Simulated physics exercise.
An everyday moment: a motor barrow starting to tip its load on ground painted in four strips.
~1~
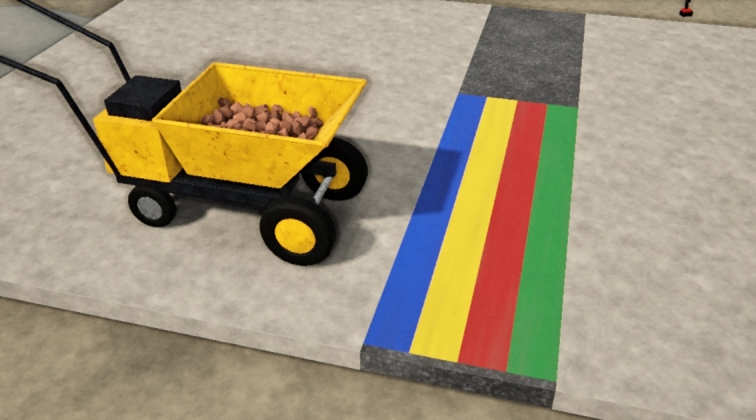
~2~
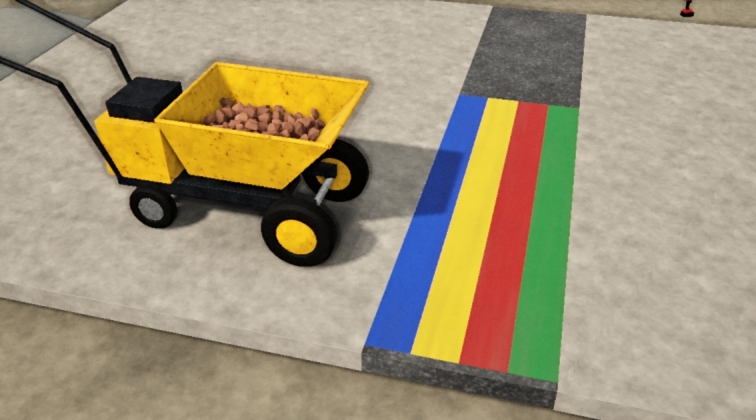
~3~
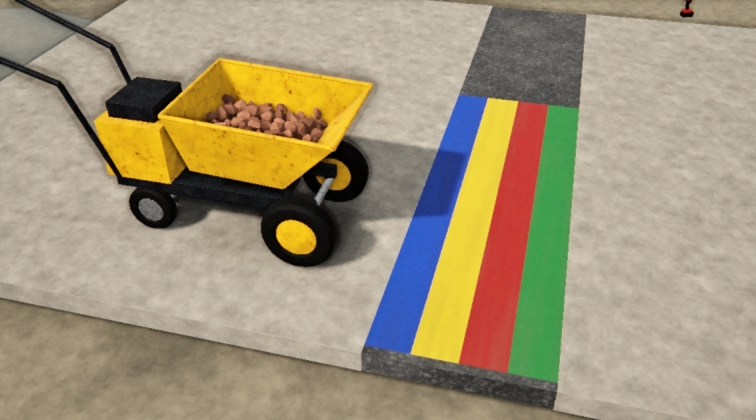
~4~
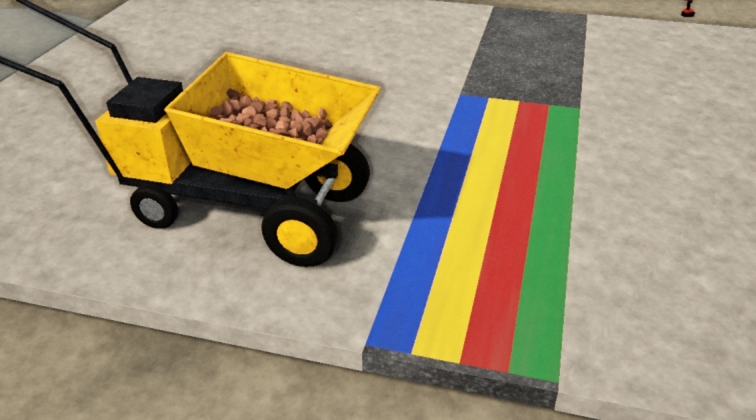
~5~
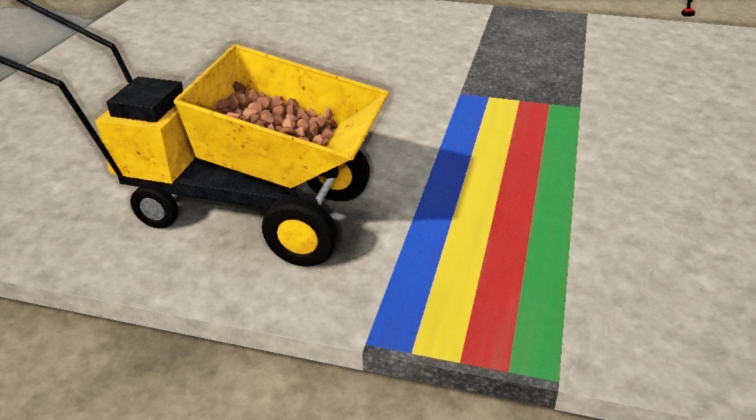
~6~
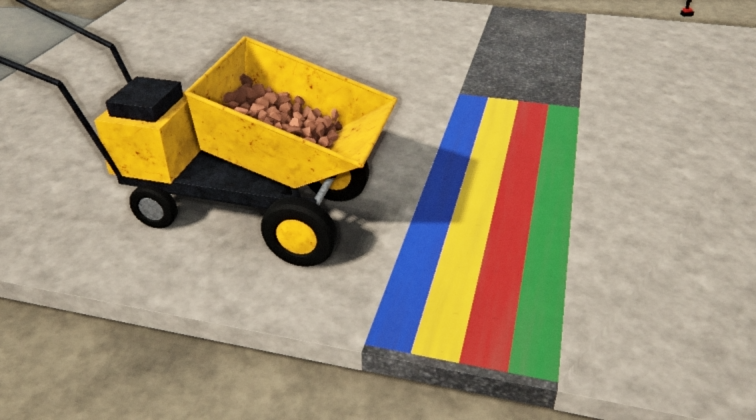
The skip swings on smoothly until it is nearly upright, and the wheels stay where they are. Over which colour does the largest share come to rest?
The yellow strip carries the most.
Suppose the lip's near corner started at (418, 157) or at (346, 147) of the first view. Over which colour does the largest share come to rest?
One: The green strip. Two: Yellow.
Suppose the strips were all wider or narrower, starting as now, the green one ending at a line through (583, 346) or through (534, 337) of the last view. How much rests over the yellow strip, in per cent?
First some 30, then 30 per cent.
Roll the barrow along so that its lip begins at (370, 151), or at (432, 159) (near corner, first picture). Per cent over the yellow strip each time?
Roughly 10 per cent, and 0 per cent.
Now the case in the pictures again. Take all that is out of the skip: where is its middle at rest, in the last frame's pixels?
Close to (468, 249).
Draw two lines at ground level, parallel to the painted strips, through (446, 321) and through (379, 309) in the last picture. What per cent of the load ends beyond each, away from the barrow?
First some 40, then 80 per cent.
Just after the last frame, skip tipped steeply; every one in the skip.
A moment on, skip tipped right over; the larger part in the skip; about a tenth over the blue strip; about a tenth over the yellow strip.
Further on, skip tipped right over; roughly a quarter in the skip; about a tenth over the blue strip; roughly a third over the yellow strip; roughly a quarter over the red strip; about a tenth over the green strip; just a few off the paint.
When it is over, skip tipped right over; roughly a quarter in the skip; about a tenth over the blue strip; roughly a third over the yellow strip; about a tenth over the red strip; about a tenth over the green strip; about a tenth off the paint.
